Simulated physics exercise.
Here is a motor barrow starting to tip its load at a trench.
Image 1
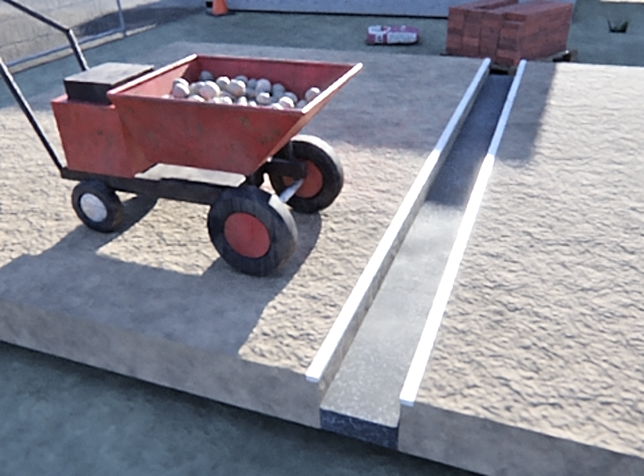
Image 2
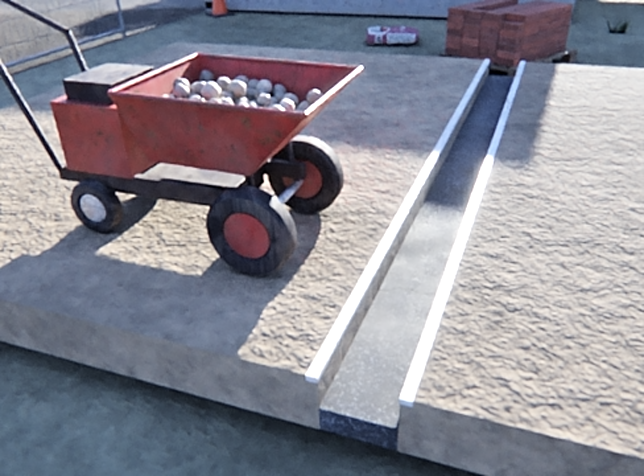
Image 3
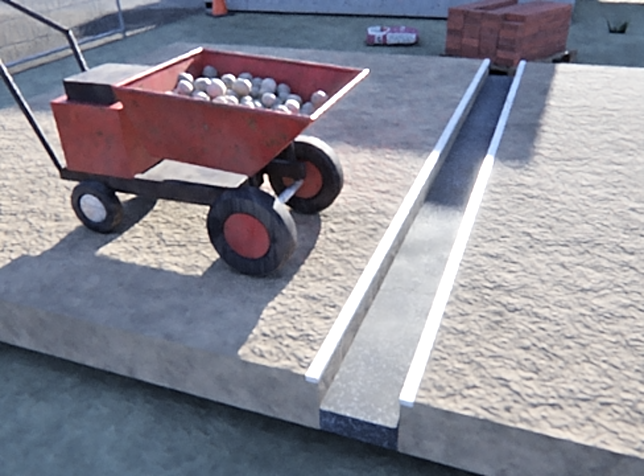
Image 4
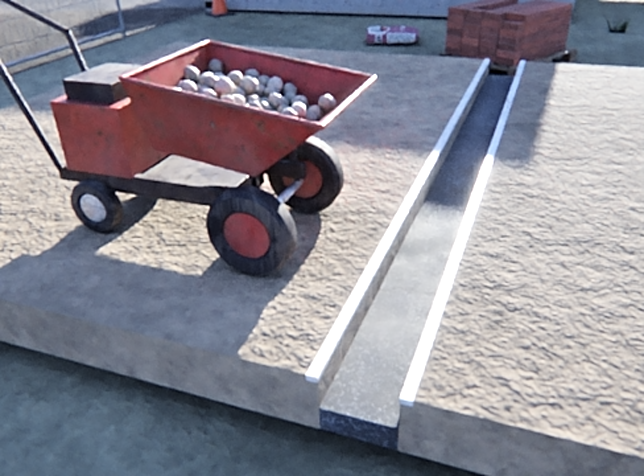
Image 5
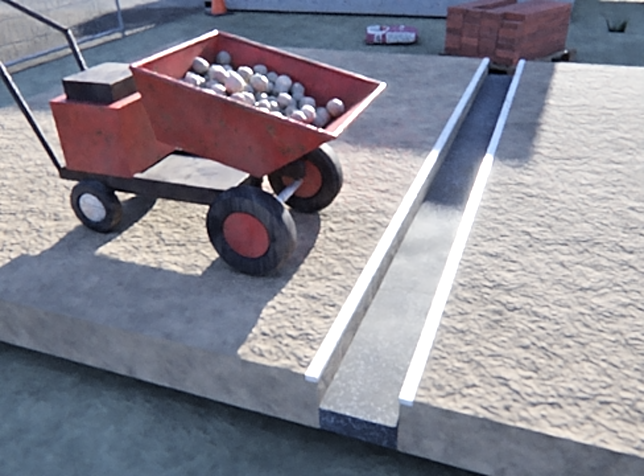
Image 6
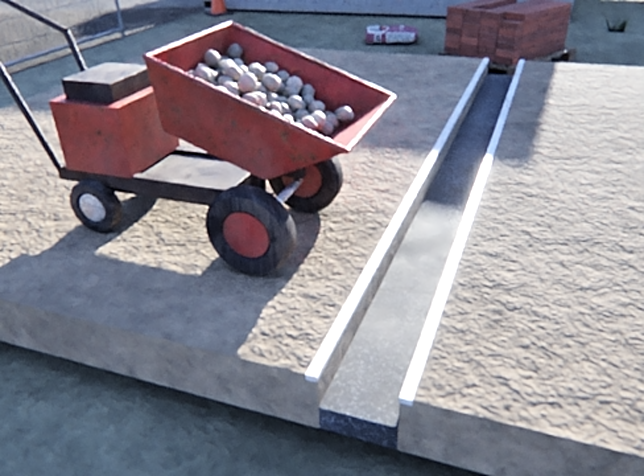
On a pale, rough slab in sunlight, a red motor barrow loaded with rounded pebbles stands left of a narrow, white-edged trench. Its skip starts level, then the back rises slowly while the front lip dips toward the right, and the pebbles shift forward inside as the wheels stay still.
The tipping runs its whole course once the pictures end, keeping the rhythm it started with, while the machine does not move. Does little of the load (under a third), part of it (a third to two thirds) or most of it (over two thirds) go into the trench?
Part of it goes into the trench.
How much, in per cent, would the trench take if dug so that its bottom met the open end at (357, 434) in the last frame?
Something close to 70 per cent.
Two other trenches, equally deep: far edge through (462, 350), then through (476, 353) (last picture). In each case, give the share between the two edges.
About 80 %, then 90 %.
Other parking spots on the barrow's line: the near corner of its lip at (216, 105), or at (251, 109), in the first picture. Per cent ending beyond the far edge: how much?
About 0 % and 0 %.
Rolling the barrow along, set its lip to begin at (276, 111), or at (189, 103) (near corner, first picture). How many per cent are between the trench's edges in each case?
About 70 %, then 30 %.
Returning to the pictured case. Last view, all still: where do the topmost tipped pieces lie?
Around (439, 256).
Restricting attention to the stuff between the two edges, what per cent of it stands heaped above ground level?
Around 15 in a hundred.
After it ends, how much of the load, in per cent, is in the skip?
Something like 30 in every hundred.
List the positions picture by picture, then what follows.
In the first picture, lip of the skip (302, 114), level; top of the load (224, 100), river pebbles; first edge of the trench (340, 324); far edge (426, 342), the trench under half as wide as the skip, and about half as deep as wide.
In the second picture, lip of the skip (304, 116), level; top of the load (214, 99).
In the third picture, lip of the skip (311, 120), tipped barely; top of the load (218, 96).
In the fourth picture, lip of the skip (321, 127), tipped a little; top of the load (211, 82).
In the fifth picture, lip of the skip (333, 137), tipped a little; top of the load (217, 77).
In the sixth picture, lip of the skip (346, 151), tipped clearly; top of the load (217, 76); first edge of the trench (340, 324); far edge (425, 342).
Just after the last frame, skip tipped steeply; every one in the skip.
A moment on, skip tipped right over; roughly two thirds in the skip; roughly a quarter in or heaped over the trench; about a tenth beyond it; just a few falling.
Further on, skip tipped right over; roughly a quarter in the skip; roughly half in or heaped over the trench; roughly a quarter beyond it.
When it is over, skip tipped right over; roughly a quarter in the skip; roughly half in or heaped over the trench; roughly a quarter beyond it.
